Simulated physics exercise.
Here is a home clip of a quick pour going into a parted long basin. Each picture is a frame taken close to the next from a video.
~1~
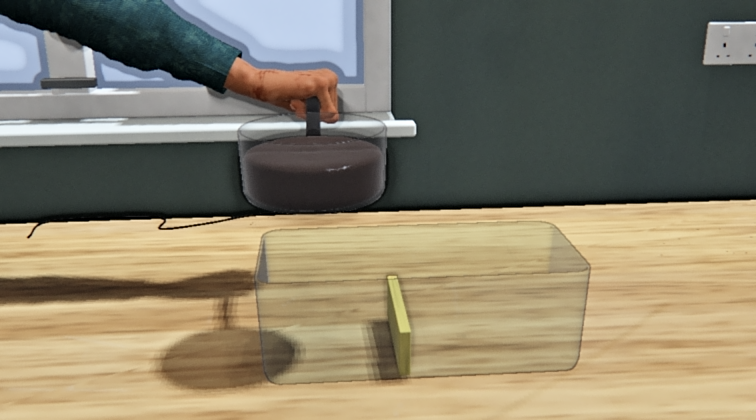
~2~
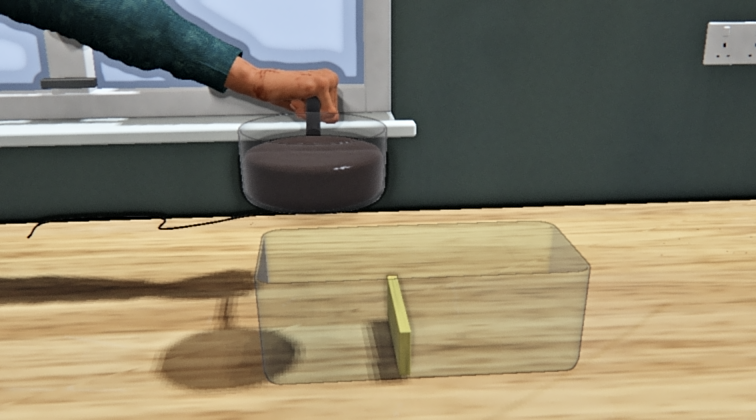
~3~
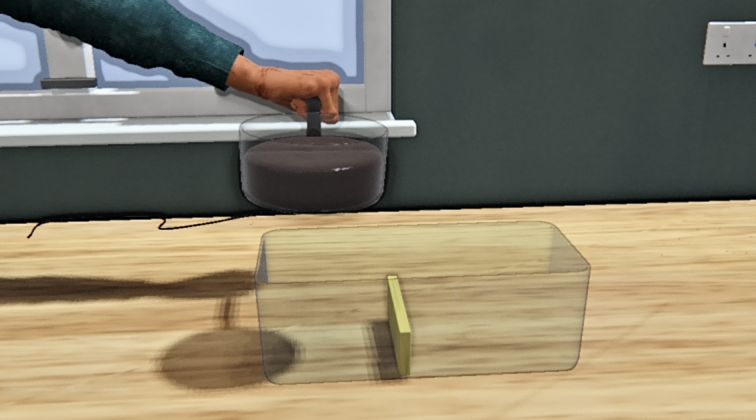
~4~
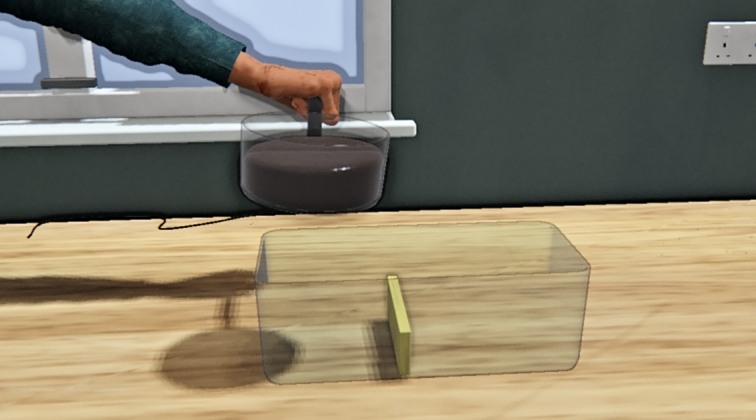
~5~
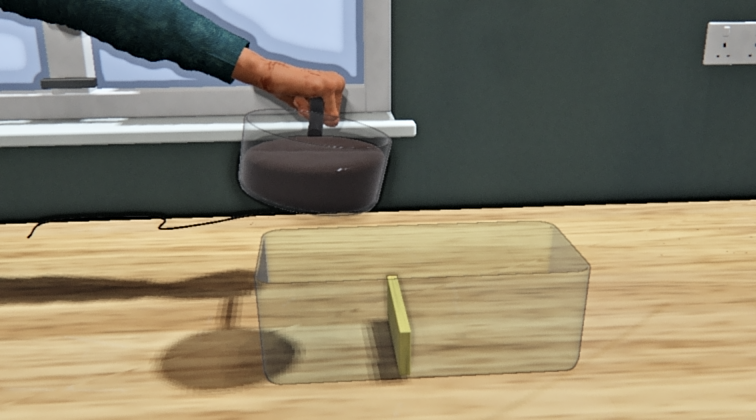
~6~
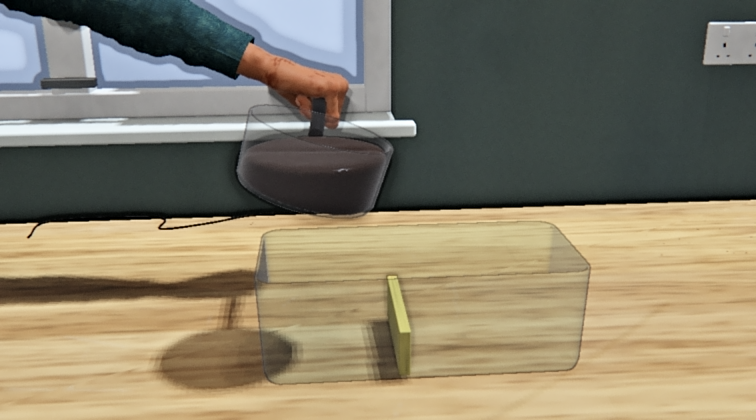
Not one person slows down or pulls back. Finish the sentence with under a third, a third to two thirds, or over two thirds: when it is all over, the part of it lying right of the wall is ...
... over two thirds.
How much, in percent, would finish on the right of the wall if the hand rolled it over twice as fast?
I'd say roughly 65 in every hundred ends up there.
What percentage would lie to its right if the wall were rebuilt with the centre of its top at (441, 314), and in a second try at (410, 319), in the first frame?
About 40 per cent on the first try, and 65 per cent on the second.
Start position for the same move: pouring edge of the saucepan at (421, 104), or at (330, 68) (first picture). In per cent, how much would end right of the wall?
95 % and 45 %.
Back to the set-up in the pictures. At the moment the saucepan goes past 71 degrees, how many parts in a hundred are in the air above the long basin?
Something like 25 per cent of it.
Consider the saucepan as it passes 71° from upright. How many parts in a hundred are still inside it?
It comes to 45 per cent or so.
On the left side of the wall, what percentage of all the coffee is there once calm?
Roughly 25 %.
A moment on, the saucepan is tipped part way and 47 per cent is still to pour, 0 is left of the wall and 26 right of it.
Next, the saucepan is tipped right over and 6 per cent is still to pour, 15 is left of the wall and 76 right of it.
Then the saucepan is tipped right over and 0 per cent is still to pour, 24 is left of the wall and 76 right of it.
Later the saucepan is tipped right over and 0 per cent is still to pour, 24 is left of the wall and 76 right of it.
Finally, 24 per cent lies left of the wall, 76 right of it and 0 outside.
